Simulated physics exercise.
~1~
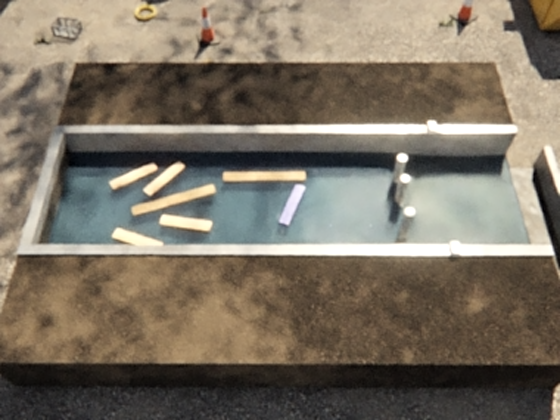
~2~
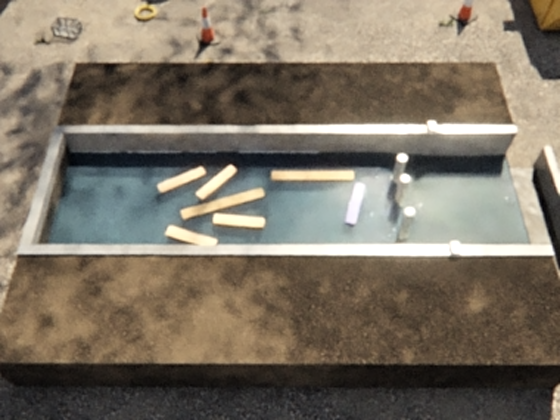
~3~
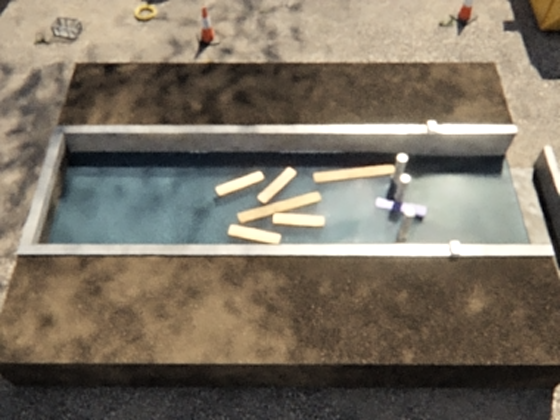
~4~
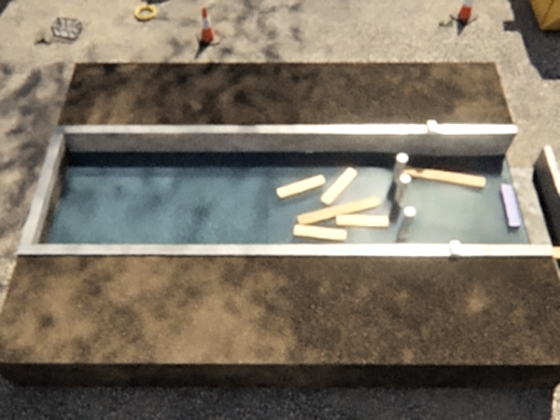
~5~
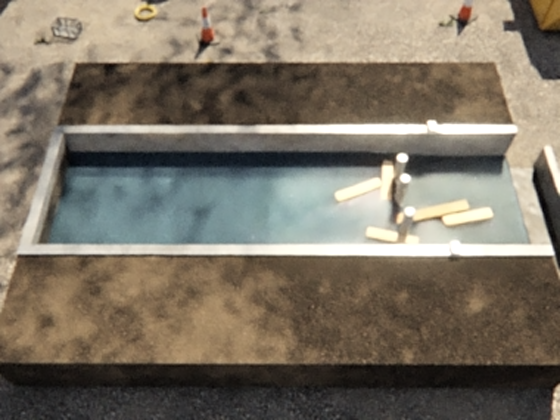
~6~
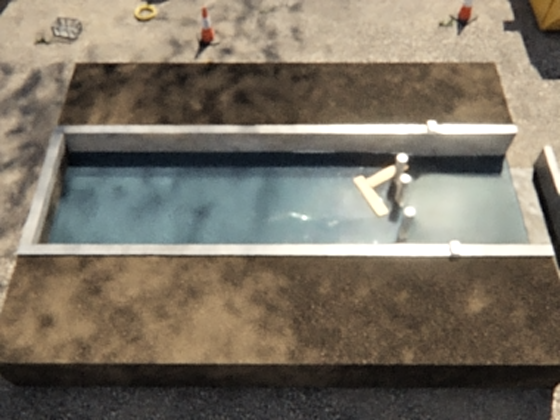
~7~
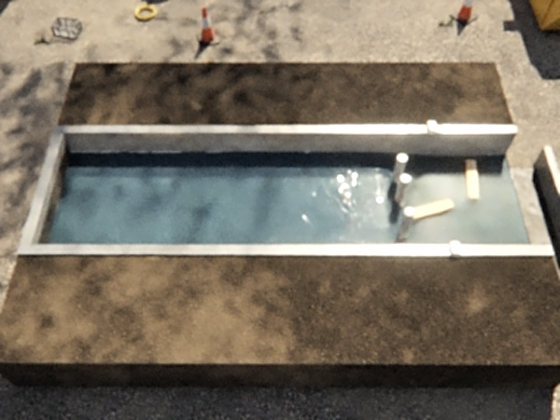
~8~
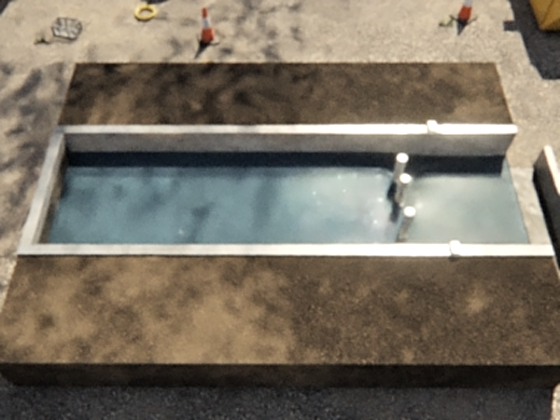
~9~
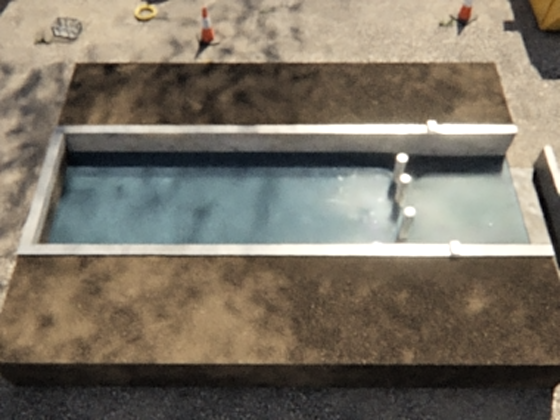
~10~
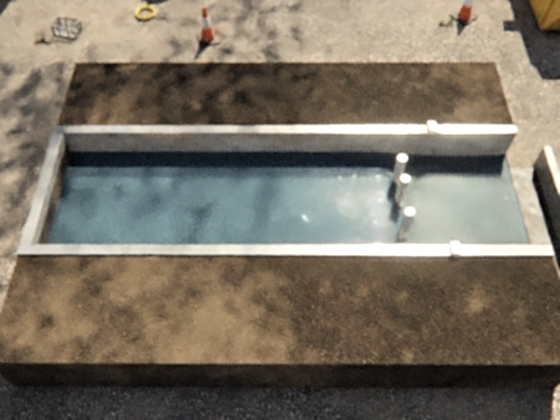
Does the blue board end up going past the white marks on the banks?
Yes, it drifts right, swings round at the posts and carries on beyond the white marks. It then goes out of view at the right end of the channel.
